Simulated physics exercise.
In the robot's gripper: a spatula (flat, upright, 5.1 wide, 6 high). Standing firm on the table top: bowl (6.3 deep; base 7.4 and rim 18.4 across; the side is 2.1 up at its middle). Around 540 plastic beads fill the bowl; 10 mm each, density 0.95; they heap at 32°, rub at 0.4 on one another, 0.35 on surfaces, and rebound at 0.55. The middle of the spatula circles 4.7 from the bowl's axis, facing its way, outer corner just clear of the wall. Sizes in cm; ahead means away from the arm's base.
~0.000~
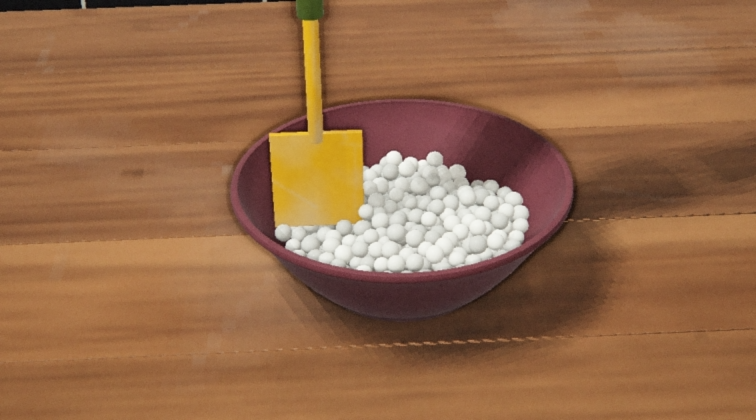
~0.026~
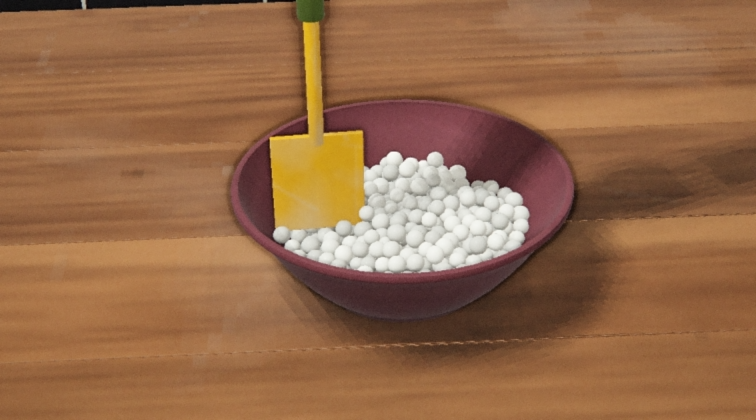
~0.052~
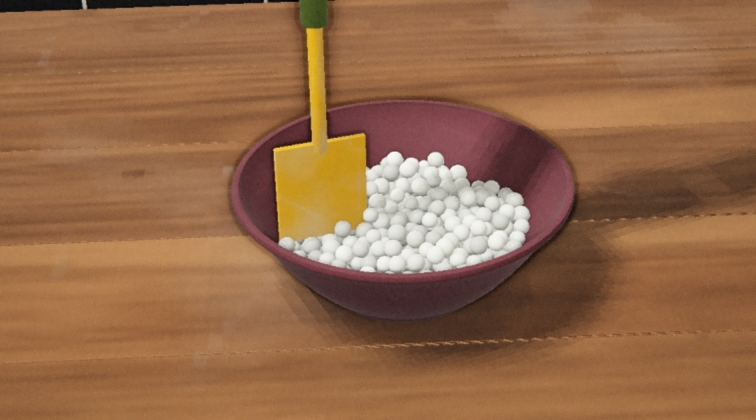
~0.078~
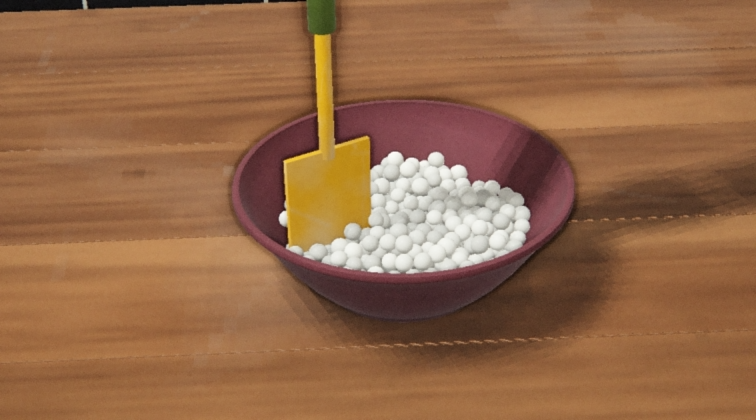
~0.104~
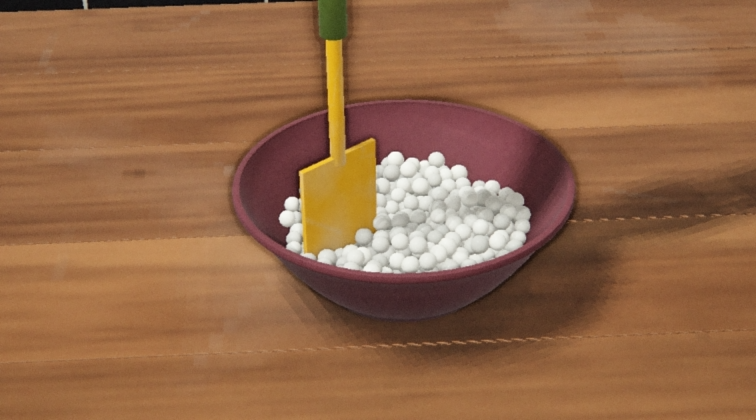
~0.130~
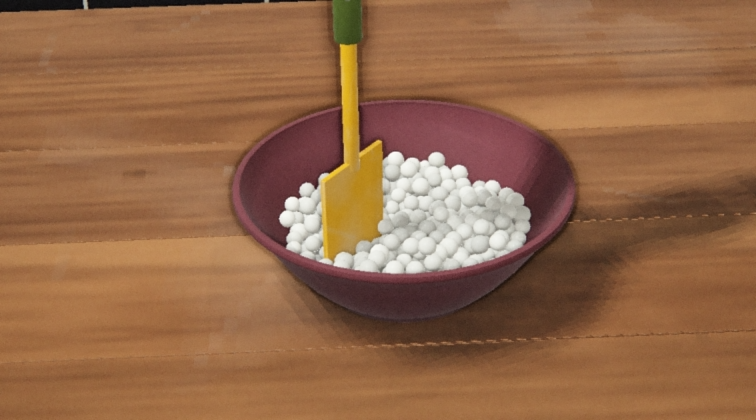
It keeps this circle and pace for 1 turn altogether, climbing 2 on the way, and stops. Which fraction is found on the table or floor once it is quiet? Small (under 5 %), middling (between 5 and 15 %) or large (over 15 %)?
A small share, under 5 %, ends on the table or floor.
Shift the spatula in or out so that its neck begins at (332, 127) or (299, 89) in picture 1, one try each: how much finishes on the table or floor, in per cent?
Some 5 and 0 per cent.
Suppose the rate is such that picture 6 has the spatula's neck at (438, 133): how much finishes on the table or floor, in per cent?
About 5 per cent.
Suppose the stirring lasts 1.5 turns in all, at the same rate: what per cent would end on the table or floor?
Then about 5 per cent.
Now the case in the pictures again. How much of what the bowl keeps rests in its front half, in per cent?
About 45 per cent.
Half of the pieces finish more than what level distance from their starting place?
About 0 cm.
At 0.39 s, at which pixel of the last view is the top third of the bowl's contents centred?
Around (452, 210).
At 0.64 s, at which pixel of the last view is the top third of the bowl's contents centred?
Near (411, 201).
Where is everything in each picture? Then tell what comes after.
The first picture shows the spatula neck at (315, 109), 0° round; upper third of the load around (411, 222), from x 285 to 520, top at y 160; 544 in the bowl.
The second picture shows the spatula neck at (315, 111), 4° round; upper third of the load around (411, 222), from x 280 to 520, top at y 160.
The third picture shows the spatula neck at (319, 118), 15° round; upper third of the load around (411, 223), from x 285 to 520, top at y 160.
The fourth picture shows the spatula neck at (326, 125), 27° round; upper third of the load around (412, 223), from x 285 to 520, top at y 160.
The fifth picture shows the spatula neck at (337, 131), 39° round; upper third of the load around (413, 223), from x 290 to 520, top at y 160.
The sixth picture shows the spatula neck at (351, 136), 51° round; upper third of the load around (415, 224), from x 290 to 525, top at y 160; 544 in the bowl.
After 0.39 s, 171° round, highest piece 8 above the table; 543 in the bowl, 1 in flight or on the tool.
After 0.64 s, 291° round, highest piece 7 above the table; 536 in the bowl, 6 on the table or floor, 2 in flight or on the tool.
After 0.97 s, 0° round, highest piece 5 above the table; 536 in the bowl, 8 on the table or floor.
After 1.67 s, 0° round, highest piece 5 above the table; 536 in the bowl, 8 on the table or floor.
In the end, 536 in the bowl, 8 on the table or floor. That is 1 % on the table or floor.
